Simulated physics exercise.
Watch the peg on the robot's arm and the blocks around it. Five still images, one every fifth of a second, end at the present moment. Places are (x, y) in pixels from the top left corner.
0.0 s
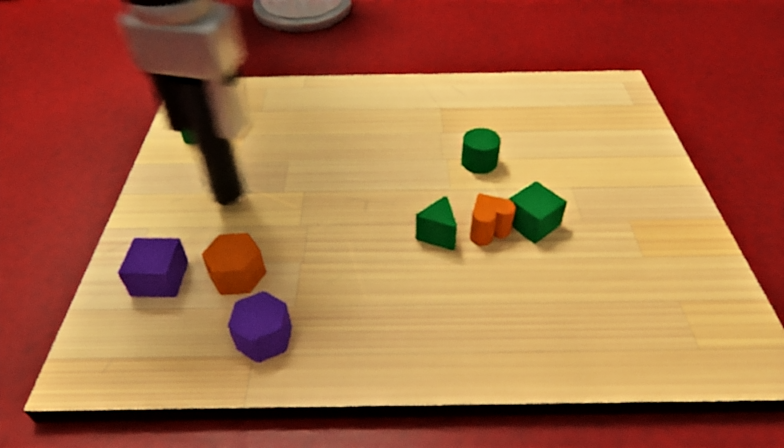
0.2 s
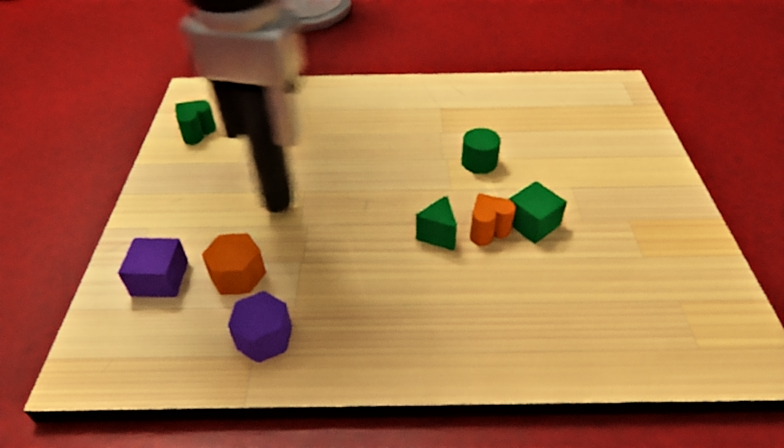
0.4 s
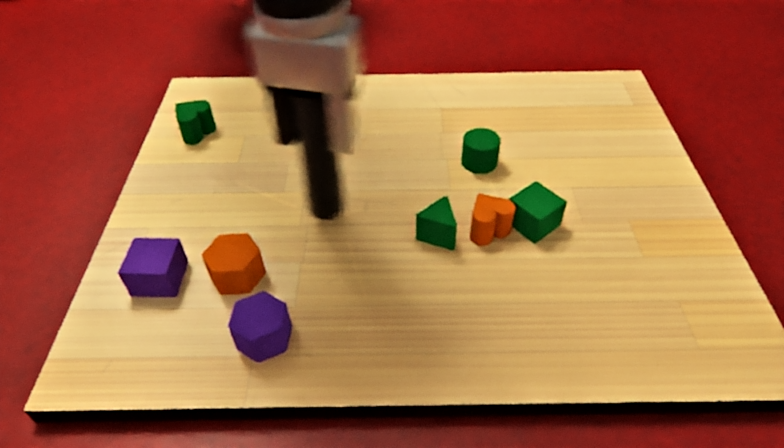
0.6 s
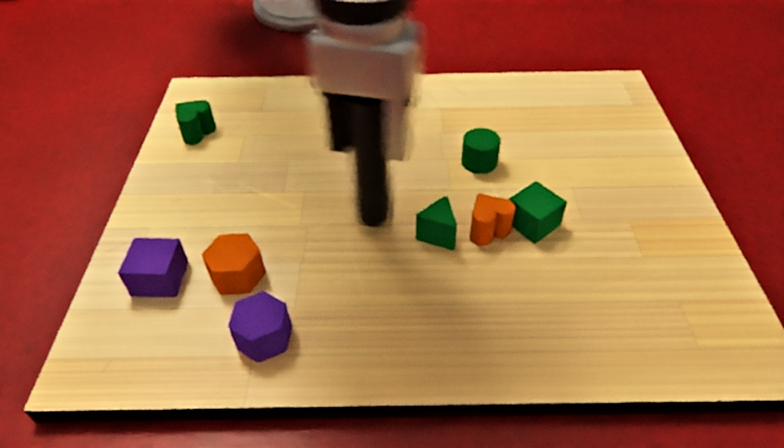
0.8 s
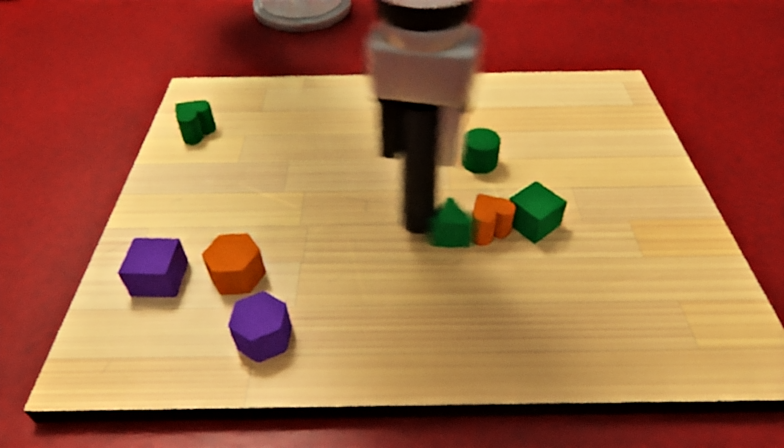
At the start, a robot arm's dark peg stands at the left of a wooden board scattered with green, orange and purple blocks. The peg sweeps steadily rightward across the open middle, touching nothing, then meets the green triangular block and nudges it slightly right, beside the orange heart.
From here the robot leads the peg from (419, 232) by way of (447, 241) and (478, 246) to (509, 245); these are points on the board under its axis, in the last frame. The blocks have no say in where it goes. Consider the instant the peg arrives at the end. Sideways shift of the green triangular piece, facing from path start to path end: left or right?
That block drifts right.
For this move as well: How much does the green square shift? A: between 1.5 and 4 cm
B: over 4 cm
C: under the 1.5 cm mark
A - between 1.5 and 4 cm.
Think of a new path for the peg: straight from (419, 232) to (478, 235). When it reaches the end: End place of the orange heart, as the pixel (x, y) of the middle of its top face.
When the path ends, it will be at (529, 214).
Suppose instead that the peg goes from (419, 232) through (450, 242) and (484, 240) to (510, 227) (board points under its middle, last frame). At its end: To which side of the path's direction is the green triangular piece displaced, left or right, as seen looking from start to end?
My answer: Right.
What follows on the original path. Halfway along, peg (464, 235); green triangular piece (498, 233), turned 15° anticlockwise; orange heart (512, 213), turned 60° anticlockwise; green square (543, 196), turned 10° clockwise.
At the end, peg (511, 235); green triangular piece (544, 237); orange heart (547, 205), turned 95° anticlockwise; green square (565, 183), turned 10° clockwise.
